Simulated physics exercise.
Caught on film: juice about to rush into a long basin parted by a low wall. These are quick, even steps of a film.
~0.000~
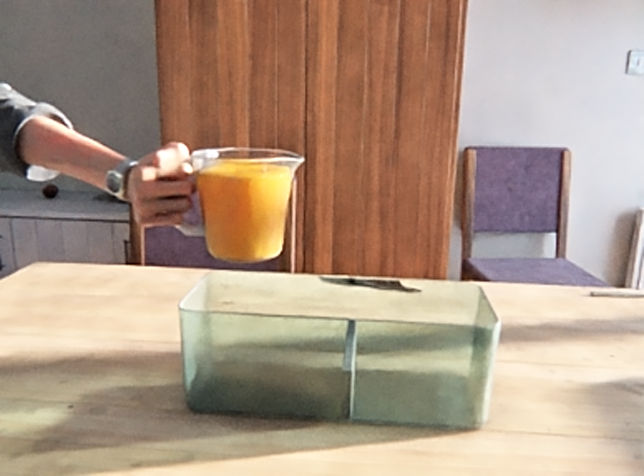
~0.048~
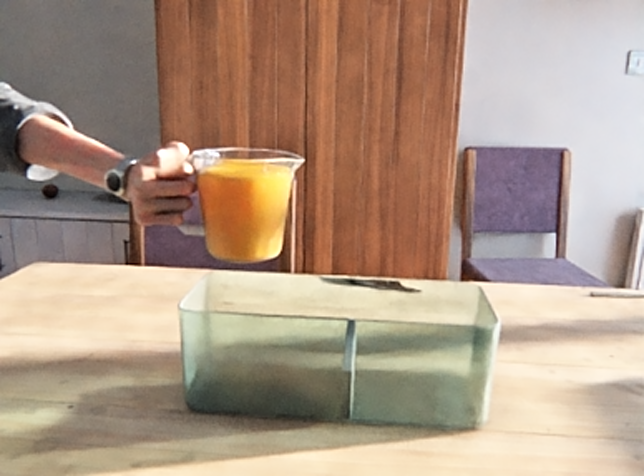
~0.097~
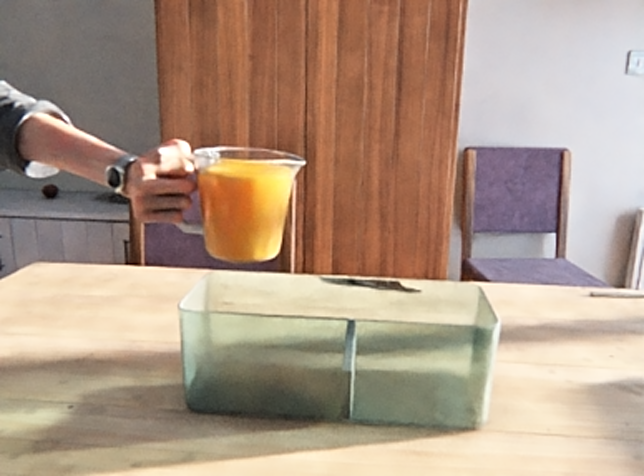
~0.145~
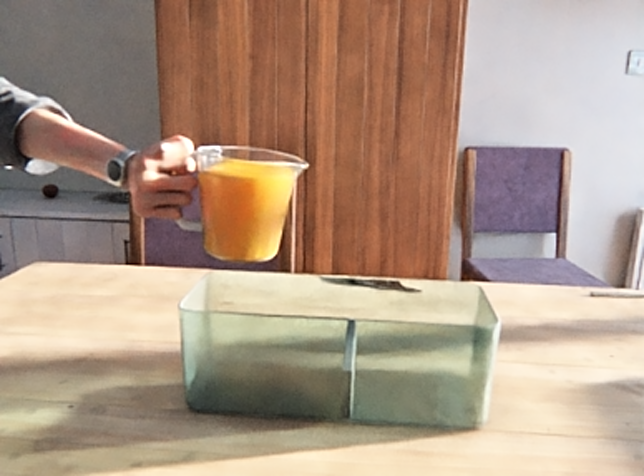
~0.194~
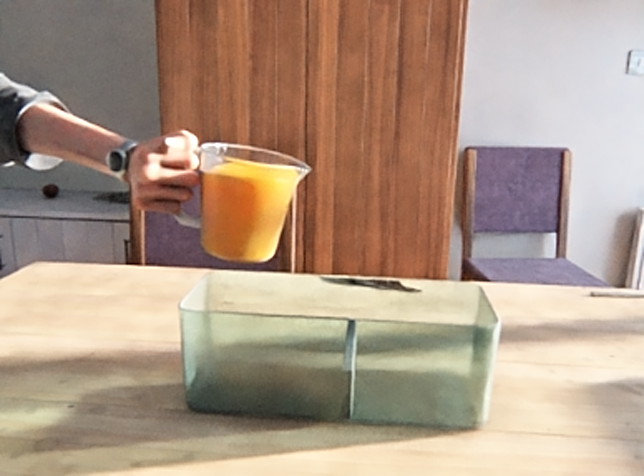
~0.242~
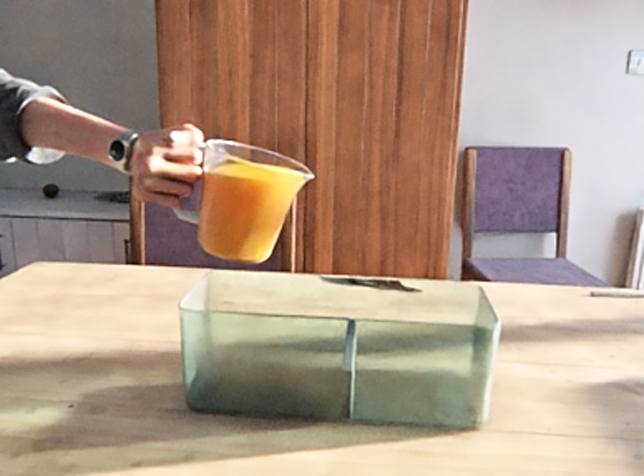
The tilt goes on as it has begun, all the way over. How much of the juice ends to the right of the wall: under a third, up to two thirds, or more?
The share right of the wall is from a third to two thirds.
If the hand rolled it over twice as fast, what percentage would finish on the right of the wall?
Near 25 %.
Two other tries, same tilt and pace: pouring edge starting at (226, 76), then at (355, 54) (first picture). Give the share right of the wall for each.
About 5 and 95 per cent.
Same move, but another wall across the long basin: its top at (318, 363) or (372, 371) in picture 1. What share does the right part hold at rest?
Near 85 % and 25 %.
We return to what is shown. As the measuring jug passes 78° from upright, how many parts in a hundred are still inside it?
Near 65 %.
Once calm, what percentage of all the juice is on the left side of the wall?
Near 55 %.
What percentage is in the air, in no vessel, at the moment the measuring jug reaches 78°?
Some 20 per cent.
A moment on, the measuring jug is tipped on its side and 65 per cent is still to pour, 1 is left of the wall and 14 right of it.
Next, the measuring jug is tipped right over and 8 per cent is still to pour, 45 is left of the wall and 42 right of it.
Then the measuring jug is tipped right over and 0 per cent is still to pour, 57 is left of the wall and 42 right of it.
Later the measuring jug is tipped right over and 0 per cent is still to pour, 57 is left of the wall and 42 right of it.
Finally, 57 per cent lies left of the wall, 42 right of it and 1 outside.
